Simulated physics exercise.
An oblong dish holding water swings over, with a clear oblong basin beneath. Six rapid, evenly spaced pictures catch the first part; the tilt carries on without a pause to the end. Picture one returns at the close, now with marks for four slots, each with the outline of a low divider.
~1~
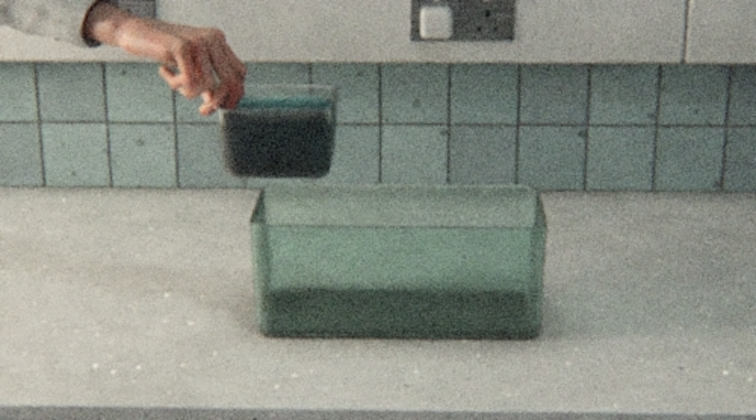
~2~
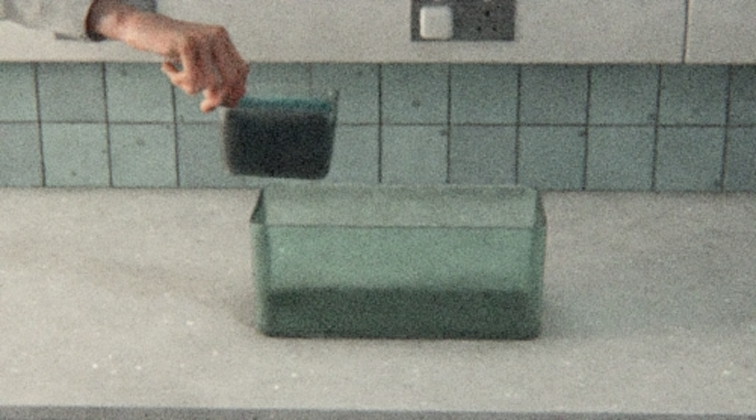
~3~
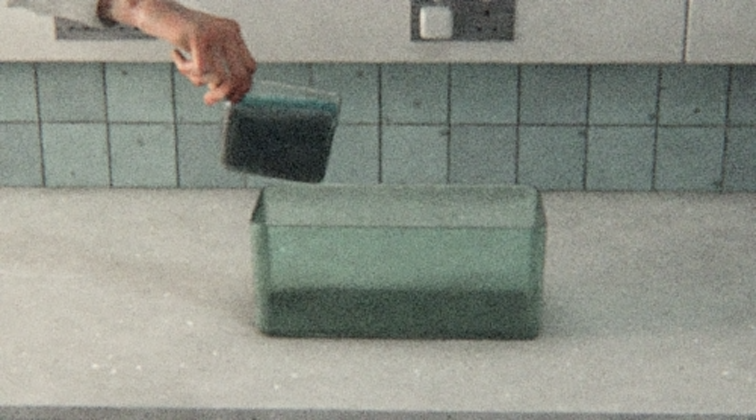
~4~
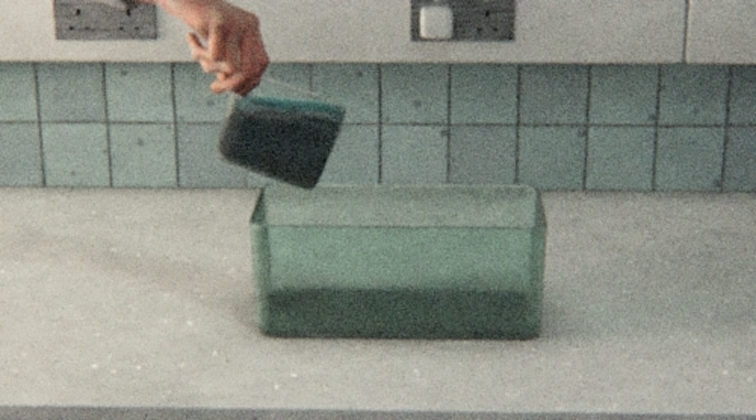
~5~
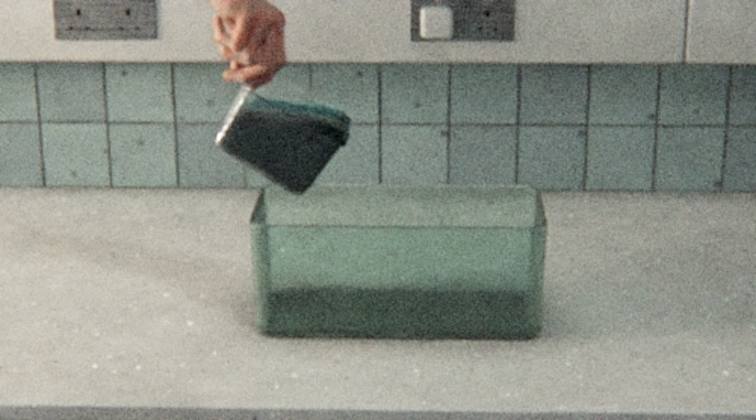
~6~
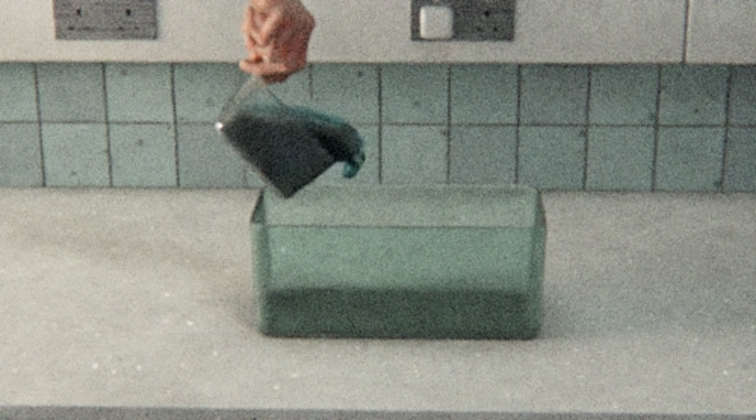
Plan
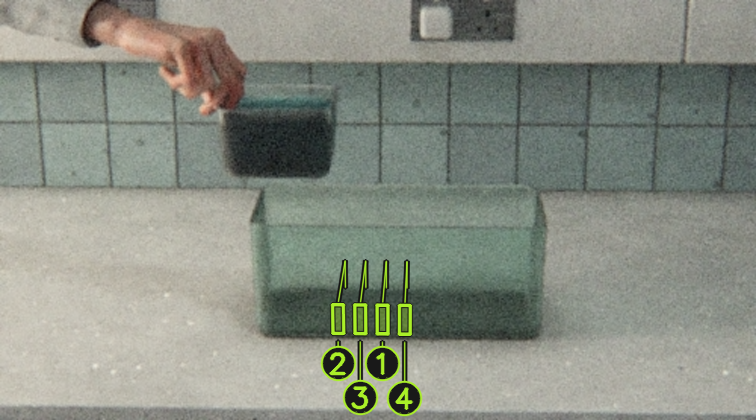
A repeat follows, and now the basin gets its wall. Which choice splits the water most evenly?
The answer is place 1.
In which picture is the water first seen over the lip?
Picture 5.
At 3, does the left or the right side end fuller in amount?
The right one.
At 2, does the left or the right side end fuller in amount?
More ends on the right.
On the marked copy, 1 at (382, 341); 2 at (338, 341); 3 at (360, 341); 4 at (404, 342).
With 1, about 49 % ends left of the wall and 50 % right of it.
With 2, about 13 % ends left of the wall and 87 % right of it.
With 3, about 25 % ends left of the wall and 74 % right of it.
With 4, about 73 % ends left of the wall and 25 % right of it; 3 % is lost outside.
